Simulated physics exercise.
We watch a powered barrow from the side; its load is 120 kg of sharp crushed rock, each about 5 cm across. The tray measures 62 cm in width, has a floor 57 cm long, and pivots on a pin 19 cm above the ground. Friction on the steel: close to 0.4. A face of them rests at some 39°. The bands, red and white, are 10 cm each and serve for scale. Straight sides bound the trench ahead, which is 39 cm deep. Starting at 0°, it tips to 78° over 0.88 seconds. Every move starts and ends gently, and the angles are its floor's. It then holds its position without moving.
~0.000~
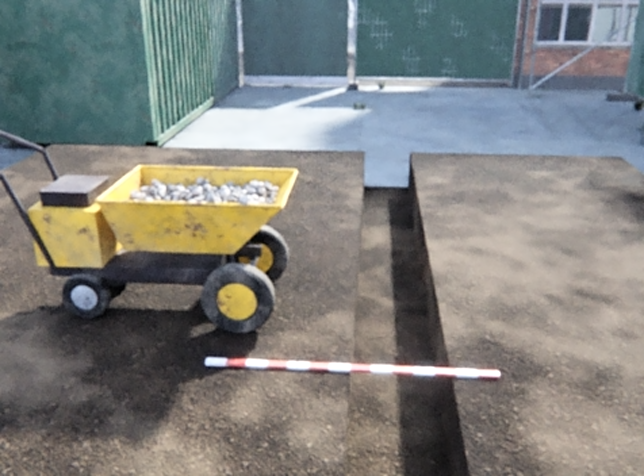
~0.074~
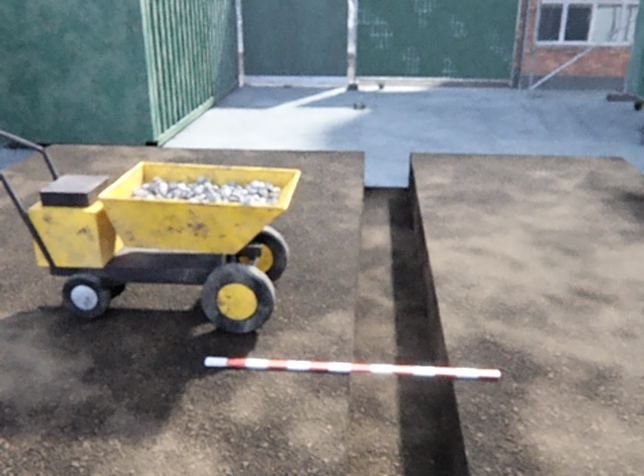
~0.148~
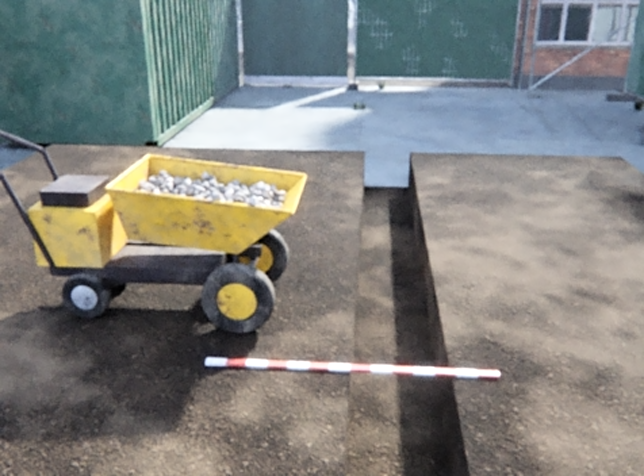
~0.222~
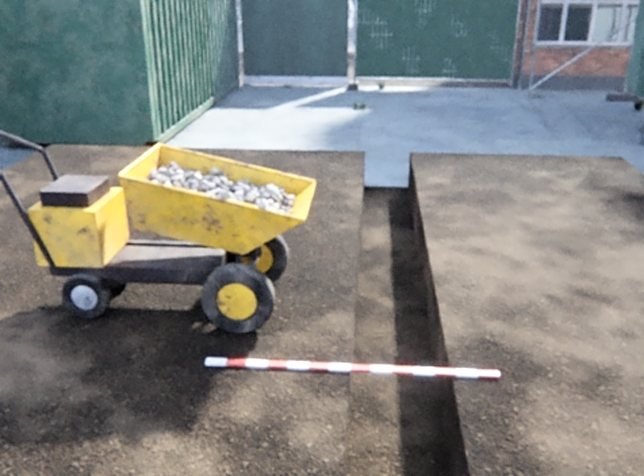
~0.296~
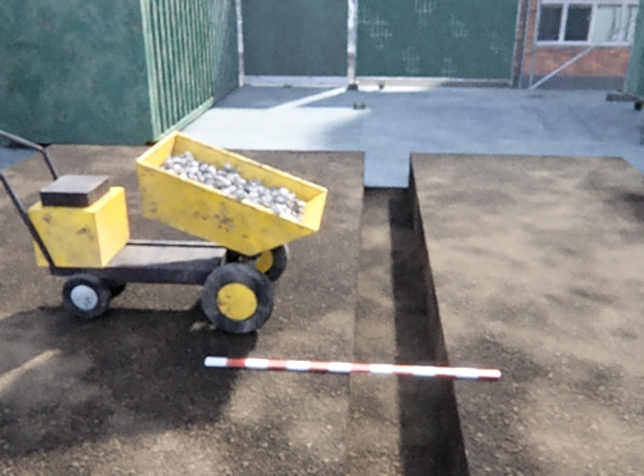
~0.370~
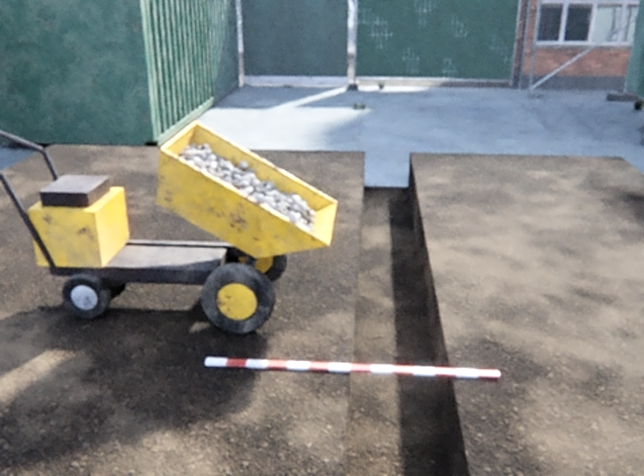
To begin with, a yellow powered barrow loaded with grey crushed rock sits level on dark ground, left of a straight-sided trench, with a red and white banded pole lying nearby. Its tray then tilts steadily toward the right, ending steeply sloped with the stones still inside, while the wheels stay put.
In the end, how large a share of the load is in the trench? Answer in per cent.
A share of roughly 100 %.
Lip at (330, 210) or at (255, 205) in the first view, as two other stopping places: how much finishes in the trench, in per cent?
Near 90 and near 60 percent.
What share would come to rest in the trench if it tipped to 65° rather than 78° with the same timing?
Share in trench: Approx. 90%.
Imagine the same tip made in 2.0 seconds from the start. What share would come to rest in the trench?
Then some 100 per cent would.
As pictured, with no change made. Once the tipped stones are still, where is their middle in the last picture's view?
Roughly at pixel (400, 359).
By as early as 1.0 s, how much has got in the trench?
Roughly 50% by that time.
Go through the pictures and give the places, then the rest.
Lip at (282, 207), floor tilted 0°, highest stones at (247, 190), in the first frame.
The tray is at 2°, its lip at (285, 208); the top of the load is at (239, 190); the stones move at 0.3 m/s on average, in the second frame.
Lip at (293, 212), floor tilted 6°, highest stones at (166, 183); the stones move at 0.6 m/s on average, in the third frame.
Lip at (304, 220), floor tilted 12°, highest stones at (170, 173); the stones move at 0.9 m/s on average, in the fourth frame.
The tray is at 21°, its lip at (316, 231); the top of the load is at (178, 162); the stones move at 1.0 m/s on average, in the fifth frame.
Lip at (329, 245), floor tilted 30°, highest stones at (194, 152); the stones move at 1.1 m/s on average, in the sixth frame.
After 0.7 s the floor is at 66°; 100 % in the tray; the foremost stones are at (359, 290).
After 1.0 s the floor is at 78°; 50 % in the tray, 49 % in the trench; the foremost stones are at (433, 386).
After 1.3 s the floor is at 78°; 7 % in the tray, 93 % in the trench; the foremost stones are at (432, 350).
After 3.3 s the floor is at 78°; 0 % in the tray, 100 % in the trench; the foremost stones are at (431, 348).
